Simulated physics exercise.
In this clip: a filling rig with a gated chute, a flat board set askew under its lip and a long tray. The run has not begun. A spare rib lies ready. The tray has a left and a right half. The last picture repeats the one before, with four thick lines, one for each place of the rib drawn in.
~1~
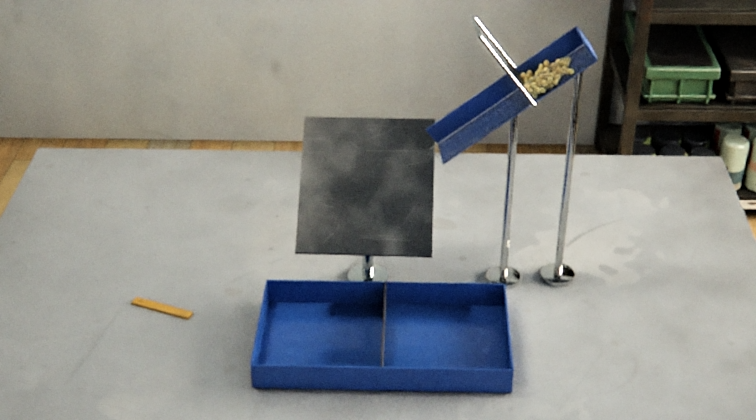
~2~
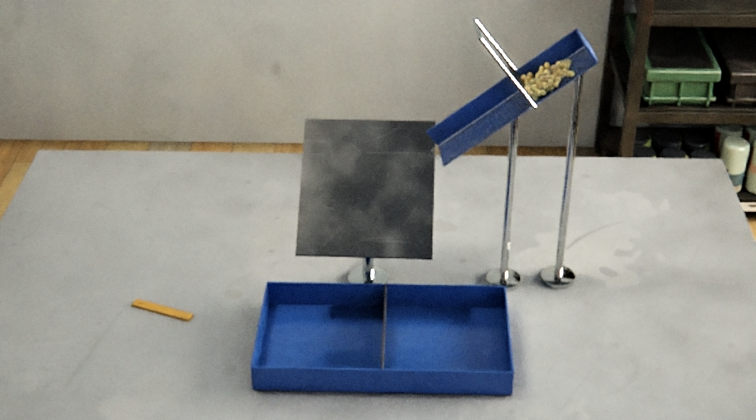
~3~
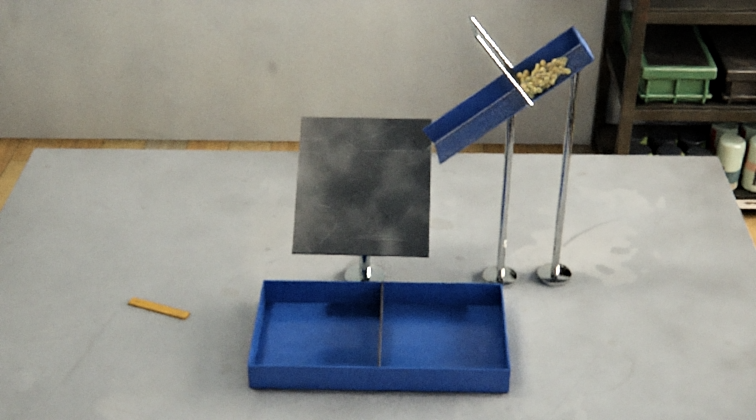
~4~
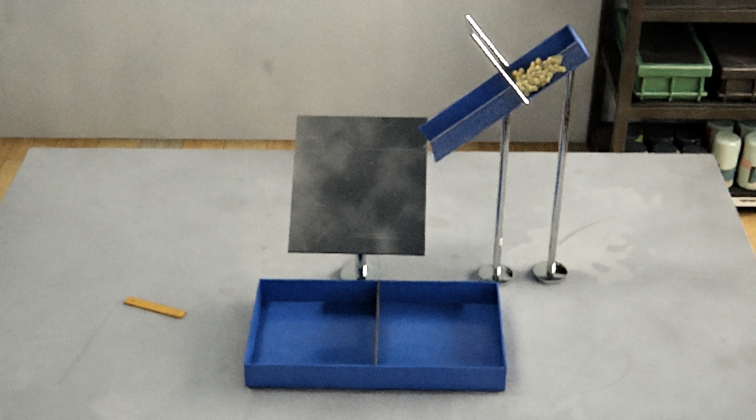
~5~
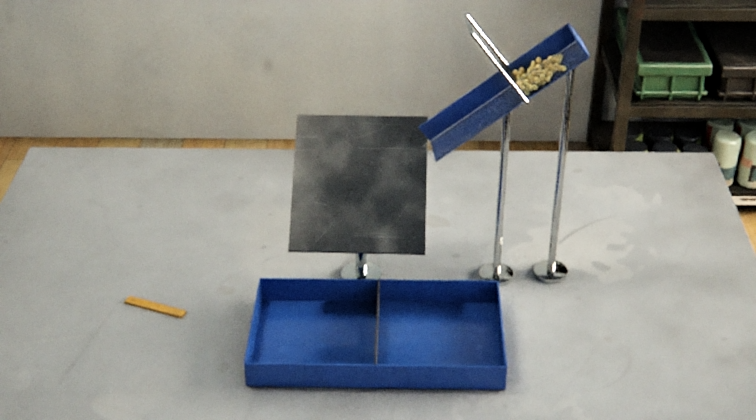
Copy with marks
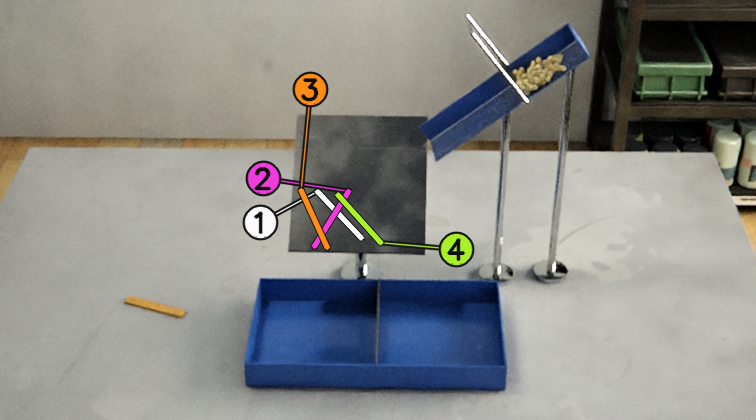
The clip shows pale beans resting behind a closed gate in a sloping blue chute, beside a tilted dark board and above a divided blue tray on a grey table; nothing moves apart from slight shifts of the view.
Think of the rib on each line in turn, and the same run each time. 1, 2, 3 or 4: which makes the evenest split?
It is 1.
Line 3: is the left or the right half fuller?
Left.
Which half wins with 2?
The left half.
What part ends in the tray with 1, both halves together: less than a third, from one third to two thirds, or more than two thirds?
More than two thirds.
On the marked copy, line 1 from (317, 191) to (361, 238); line 2 from (348, 191) to (314, 246); line 3 from (301, 190) to (327, 247); line 4 from (337, 194) to (380, 242).
With 1, of what is caught, about half in the left half, about half in the right.
With 2, of what is caught, nearly all in the left half, a small part in the right.
With 3, of what is caught, nearly all in the left half, a stray few in the right.
With 4, of what is caught, a small part in the left half, most in the right.
